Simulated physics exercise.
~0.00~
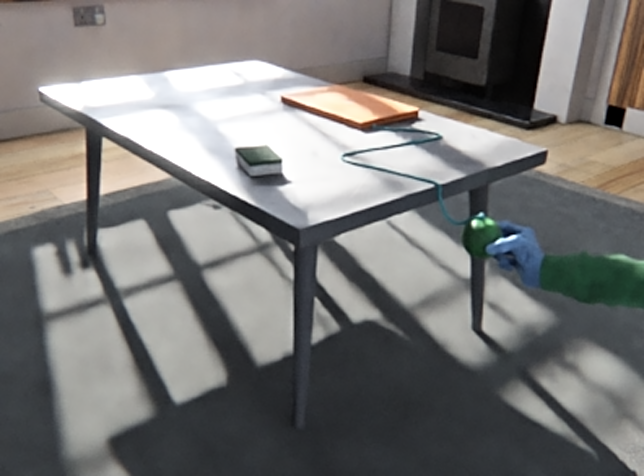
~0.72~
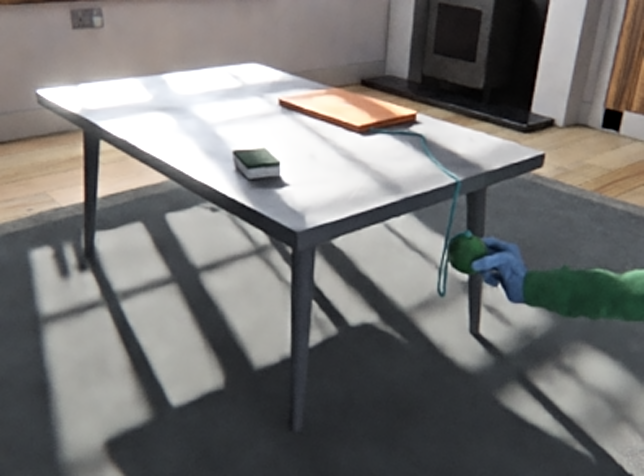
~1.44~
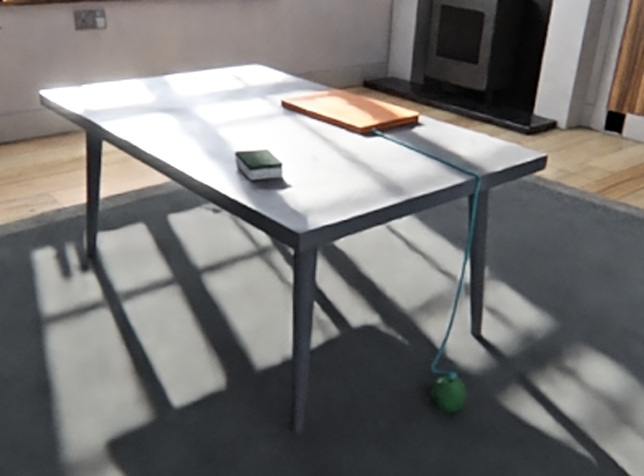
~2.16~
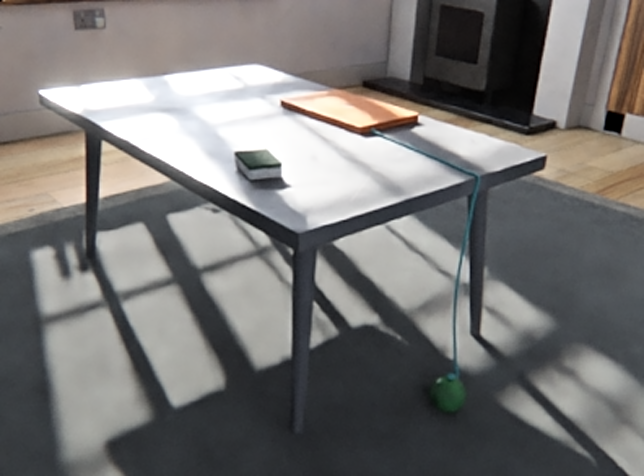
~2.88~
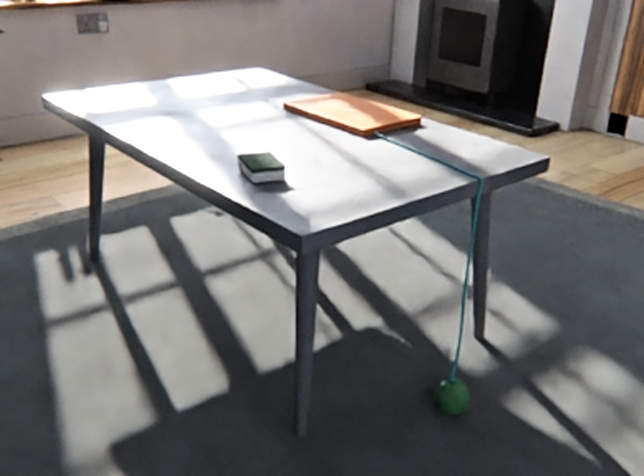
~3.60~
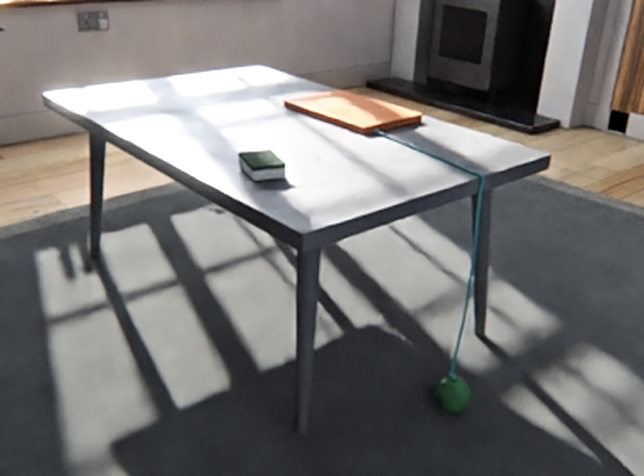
In this clip, a gloved hand holds a green apple on a string beside a table bearing an orange laptop and a sponge, then lets go; the apple drops to the floor, its string trailing from the laptop over the table edge, while both items stay put.
